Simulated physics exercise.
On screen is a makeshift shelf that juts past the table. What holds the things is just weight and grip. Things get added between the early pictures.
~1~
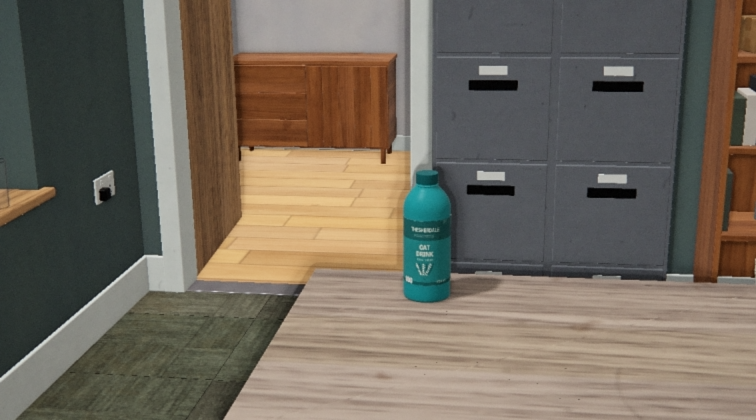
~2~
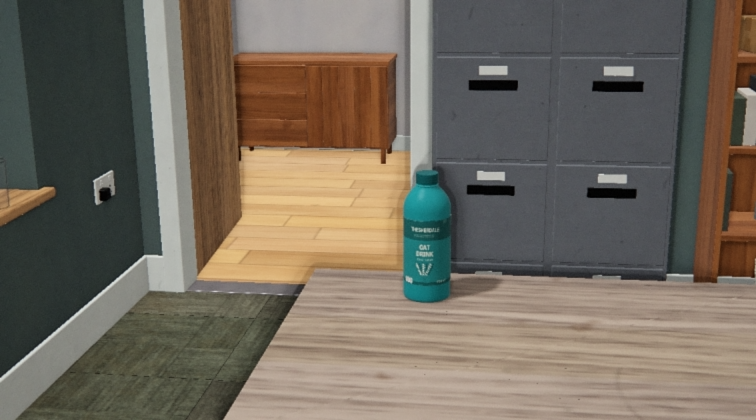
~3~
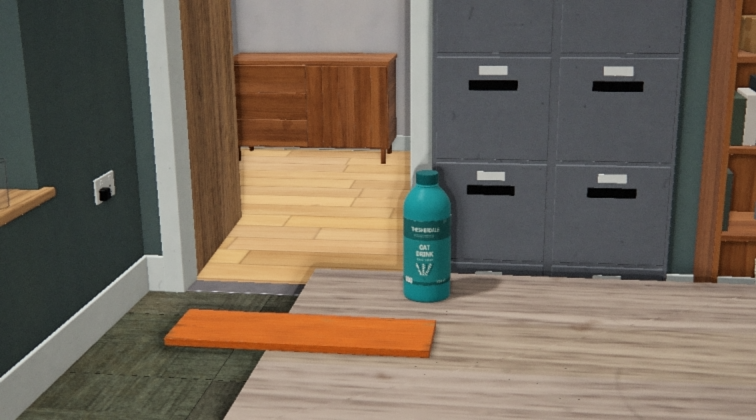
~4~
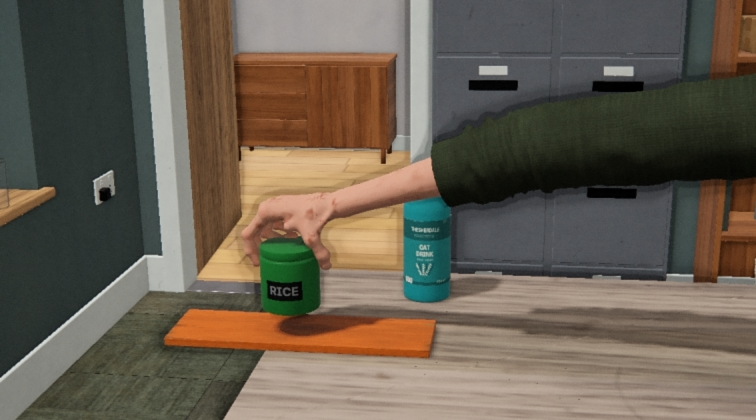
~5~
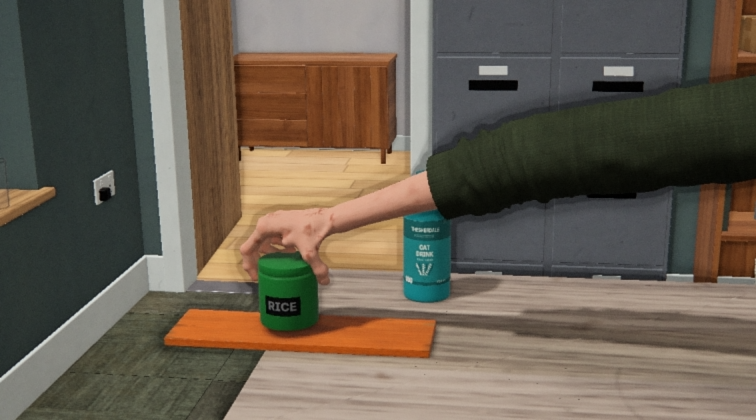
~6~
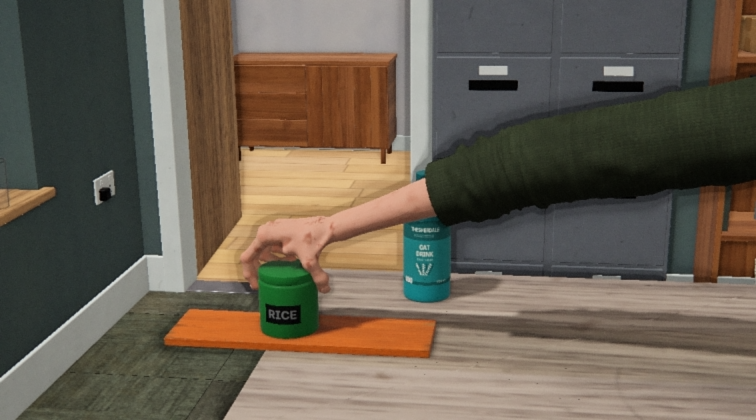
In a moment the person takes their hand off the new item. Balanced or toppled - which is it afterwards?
My guess: It never falls off.
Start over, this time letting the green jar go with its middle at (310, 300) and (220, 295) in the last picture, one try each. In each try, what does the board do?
It remains balanced the first time and falls the second time.
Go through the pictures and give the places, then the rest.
In the first picture, the last thing is not in view yet.
In the second picture, the last thing is not in view yet.
In the third picture, the last thing is not in view yet; orange board (303, 333).
The fourth picture shows still above its spot; green jar (290, 275); orange board (303, 333).
The fifth picture shows still above its spot; green jar (288, 290); orange board (303, 333).
The sixth picture shows in place under the hand; green jar (289, 298); orange board (303, 333).
Then, 0.80 s later than the last frame, all is still.
Then, 1.70 s later than the last frame, green jar resting near (289, 298).
When it is over, all 3 as before. End places, in pixels of the last picture, green jar near (289, 298). The board keeps its balance.
